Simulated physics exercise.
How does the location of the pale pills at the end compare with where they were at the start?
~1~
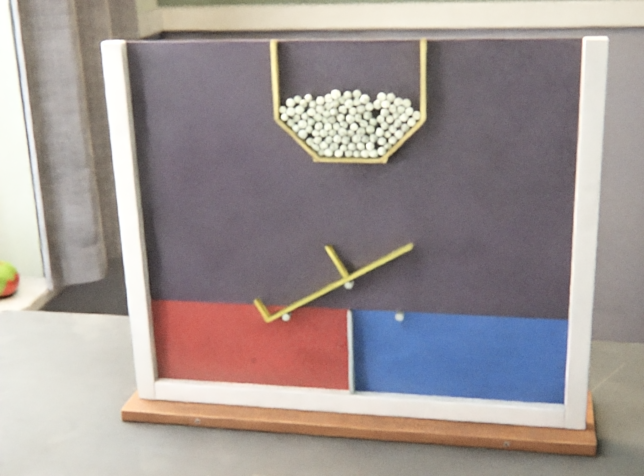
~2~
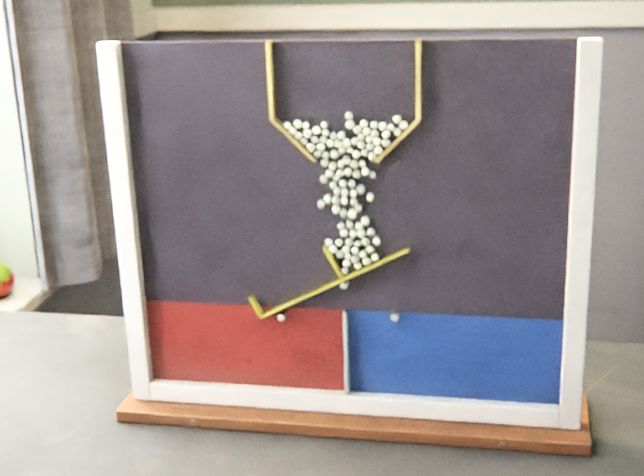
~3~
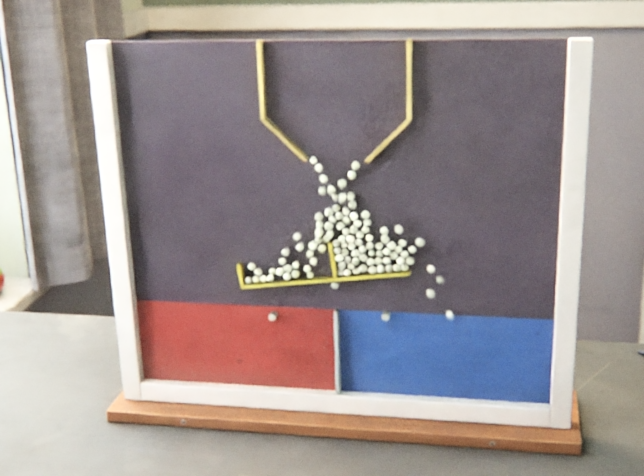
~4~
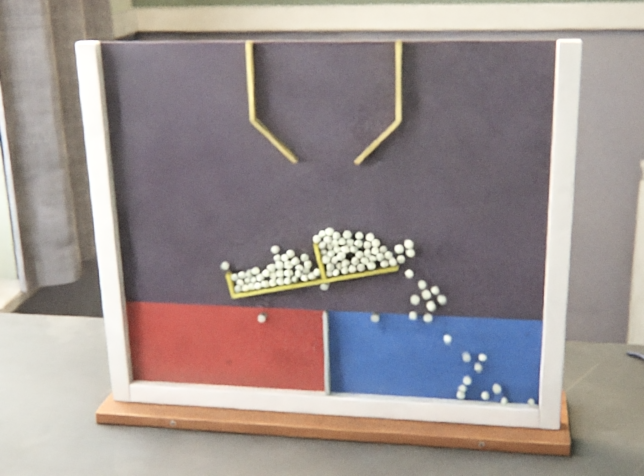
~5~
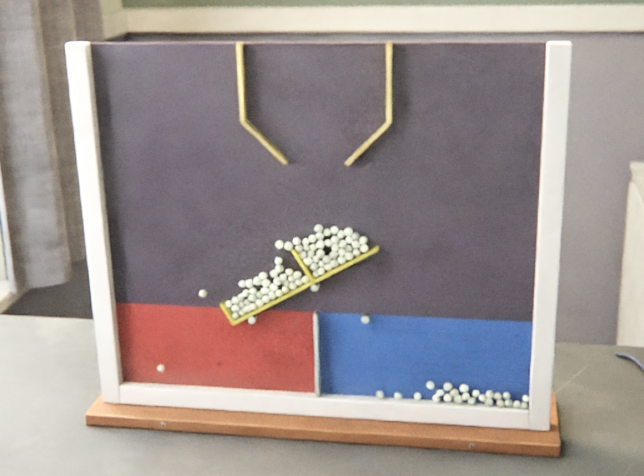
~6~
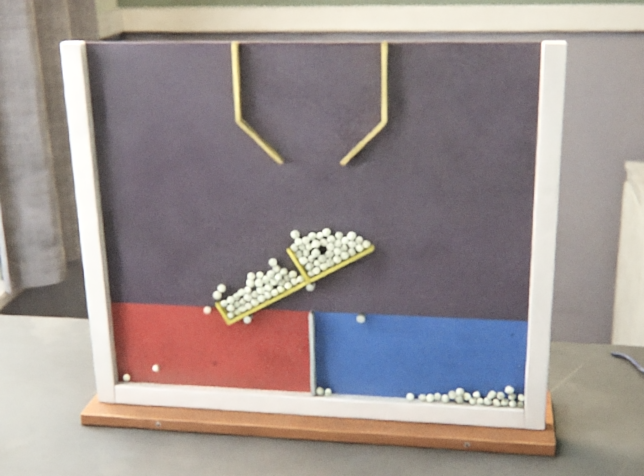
At the start they are all heaped in the hopper at the top. By the end the hopper is empty and most rest lower down on the tilted yellow tray, with some in the blue bin and a few in the red.
